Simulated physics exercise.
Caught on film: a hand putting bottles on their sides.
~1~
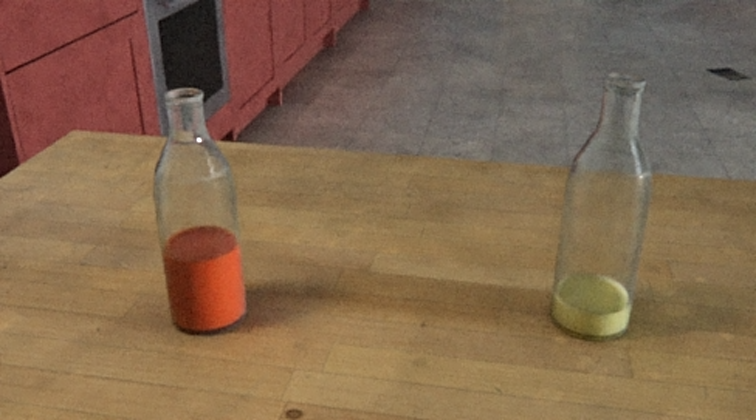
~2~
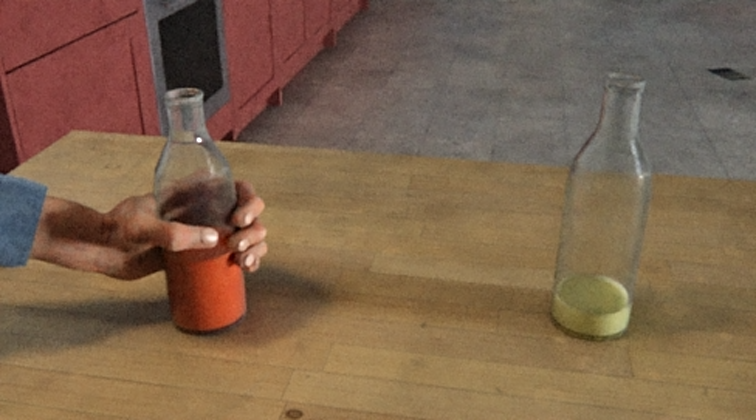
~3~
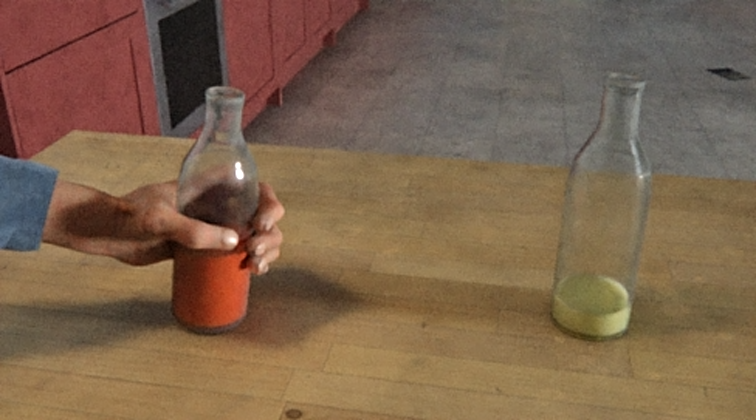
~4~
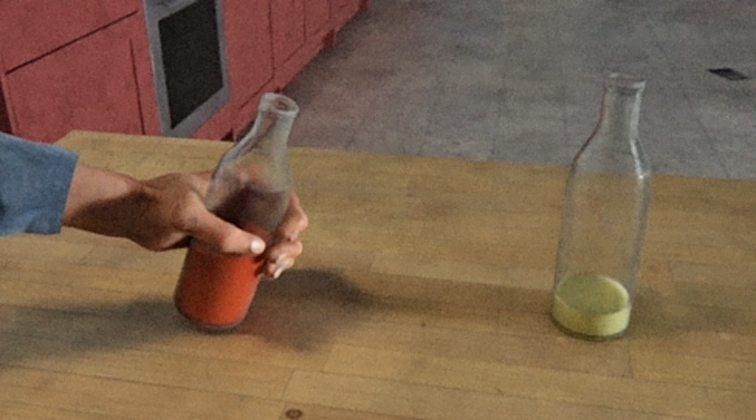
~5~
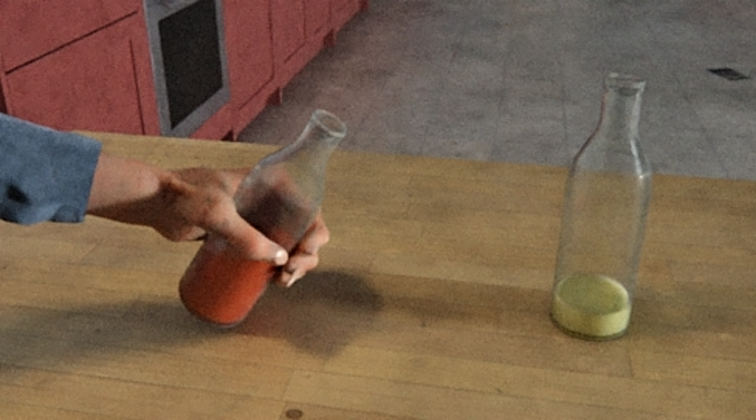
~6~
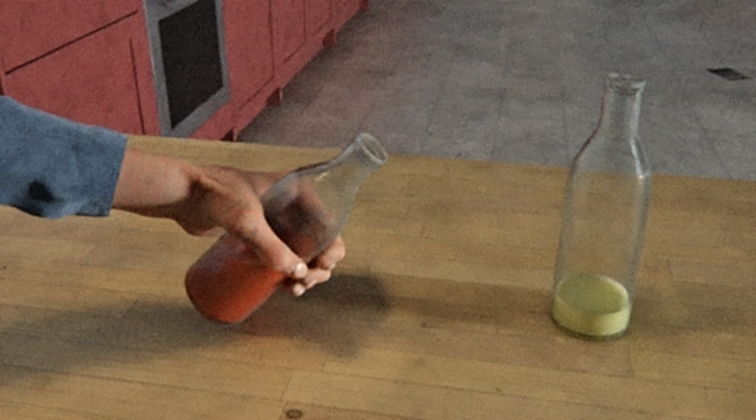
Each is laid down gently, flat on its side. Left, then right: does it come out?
The left one leaks and the right one keeps it in.
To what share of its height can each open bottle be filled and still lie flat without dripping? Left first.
Roughly 22 per cent, then 20 per cent.
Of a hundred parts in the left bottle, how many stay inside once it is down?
Roughly 65 per cent.
Soon after, the left bottle is nearly down; left bottle, nothing comes out.
Later, the left bottle lies flat; left bottle, it is running out of the neck.
In the end, both lie flat; left bottle, it is running out of the neck; right bottle, nothing comes out.
